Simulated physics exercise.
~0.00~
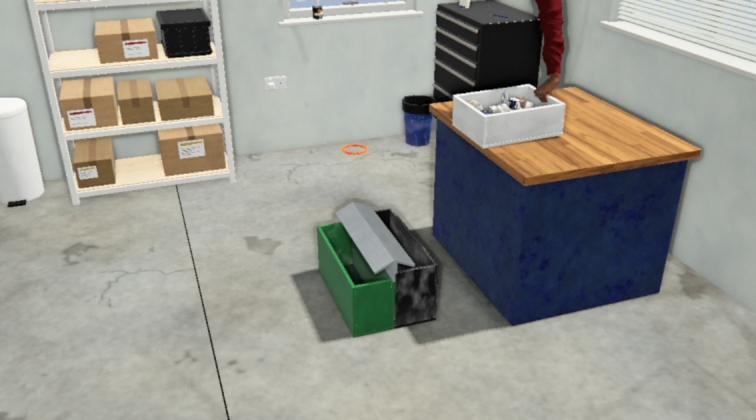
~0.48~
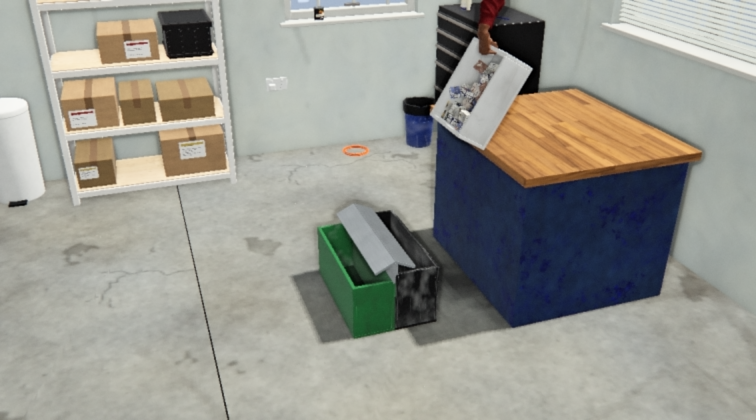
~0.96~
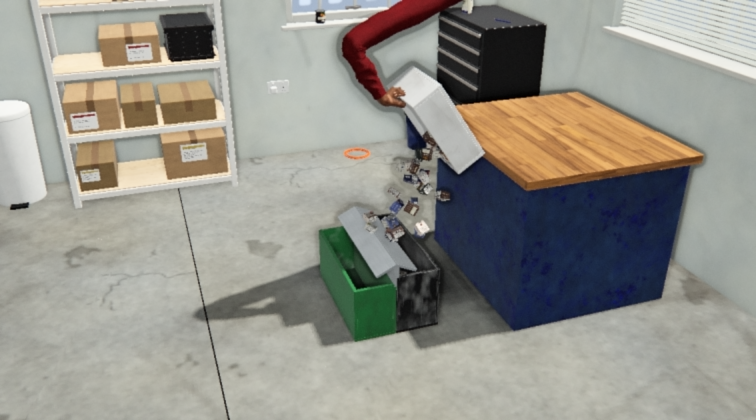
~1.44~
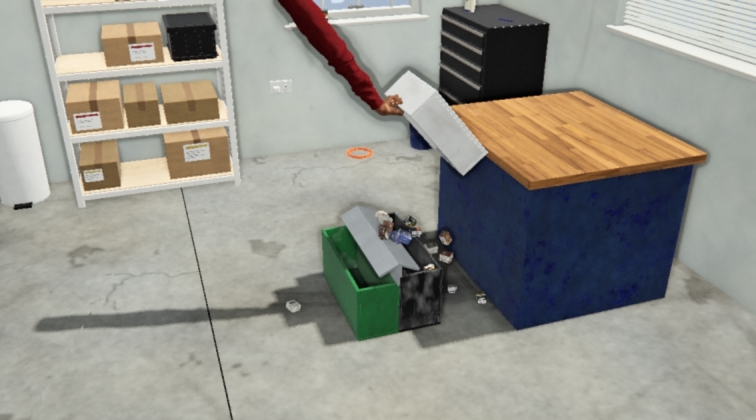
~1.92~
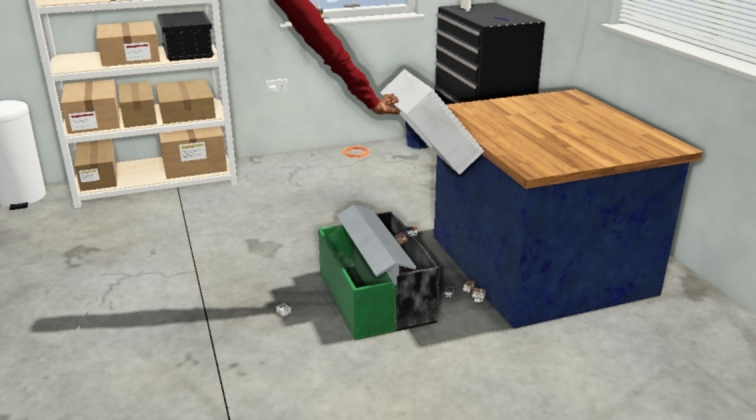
We see a red-sleeved arm tip a white tote of small cartons leftward over the edge of a wood-topped blue bench, spilling them toward the black tote below; most drop in, several lie on the floor beside the bench, and one rests left of the green tote.
